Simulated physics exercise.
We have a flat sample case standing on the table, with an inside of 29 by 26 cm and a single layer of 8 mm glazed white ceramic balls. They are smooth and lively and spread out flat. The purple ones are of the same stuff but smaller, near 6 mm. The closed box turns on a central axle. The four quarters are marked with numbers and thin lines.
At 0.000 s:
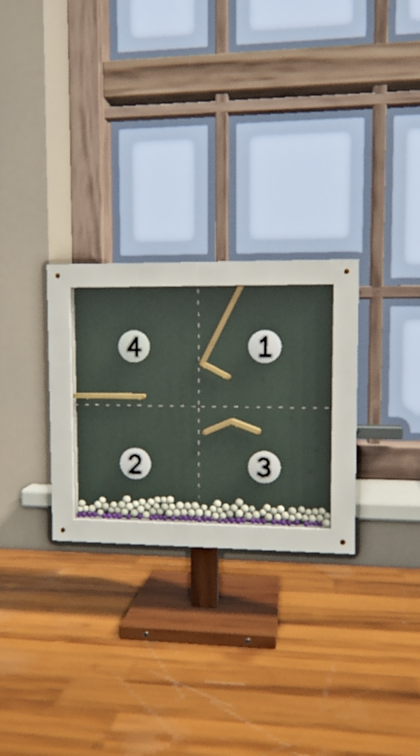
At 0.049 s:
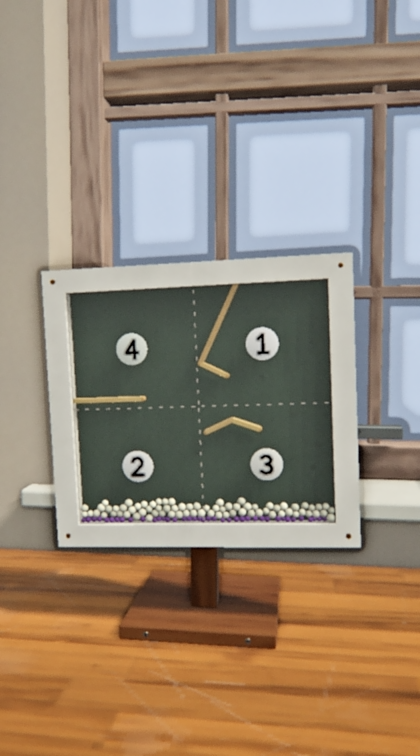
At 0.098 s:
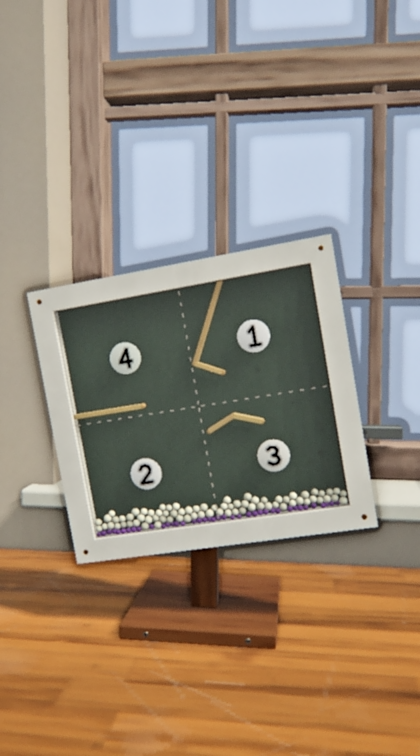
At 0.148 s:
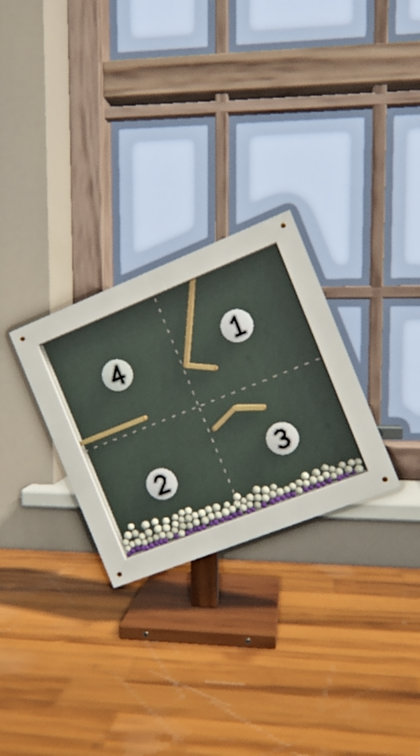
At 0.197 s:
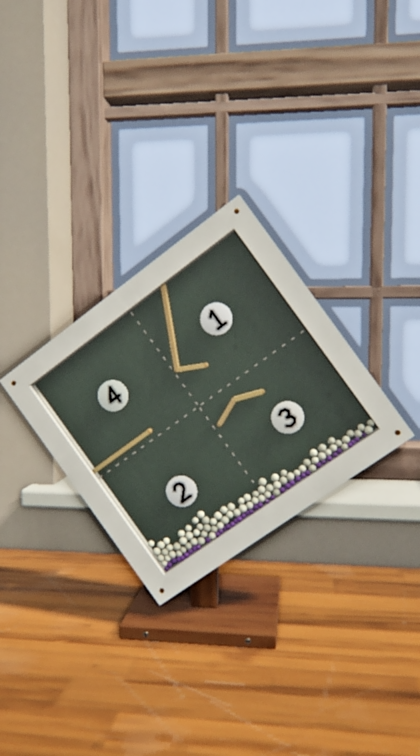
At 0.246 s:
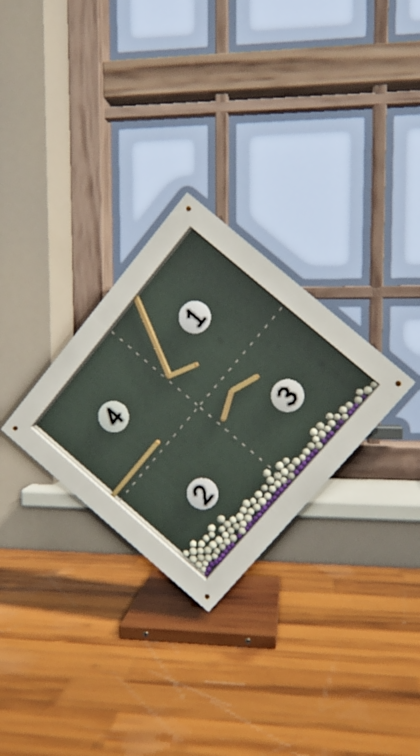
A square, white-framed case on a wooden stand sits nearly level before a window, small white and purple balls spread along its bottom edge. It turns steadily anticlockwise, its numbered dark panel tilting with it, until it stands cornerwise, the balls lying in a steep slope along the lower right side.
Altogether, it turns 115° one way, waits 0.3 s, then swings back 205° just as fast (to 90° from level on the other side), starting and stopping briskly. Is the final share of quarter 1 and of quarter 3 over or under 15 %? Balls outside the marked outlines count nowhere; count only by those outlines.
Quarter 1: Over; quarter 3: Over 15 %.
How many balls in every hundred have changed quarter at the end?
About 70 in a hundred.
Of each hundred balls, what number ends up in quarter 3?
Some 65 per cent.
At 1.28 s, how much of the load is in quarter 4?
The share there is some 0 per cent.
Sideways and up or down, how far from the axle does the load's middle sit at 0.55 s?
11 cm right, 8 cm below.
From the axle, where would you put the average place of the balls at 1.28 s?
The middle sits around 10 cm left and 10 cm below.
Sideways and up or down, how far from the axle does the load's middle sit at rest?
About 3 cm left and 13 cm below.
By 0.55 s, it stands 115° anticlockwise; the balls' middle is 11 cm right of and 8 cm below the centre; no. 2, 95 %, no. 4, 5 %.
By 1.28 s, it stands 11° anticlockwise; the balls' middle is 10 cm left of and 10 cm below the centre; no. 2, 100 %.
By 1.71 s, it stands 90° clockwise; the balls' middle is 7 cm left of and 10 cm below the centre; no. 1, 10 %, no. 2, 10 %, no. 3, 85 %.
At rest by 2.5 s, it stands 90° clockwise; no. 1, 35 %, no. 2, 0 %, no. 3, 65 %, no. 4, 0 %.
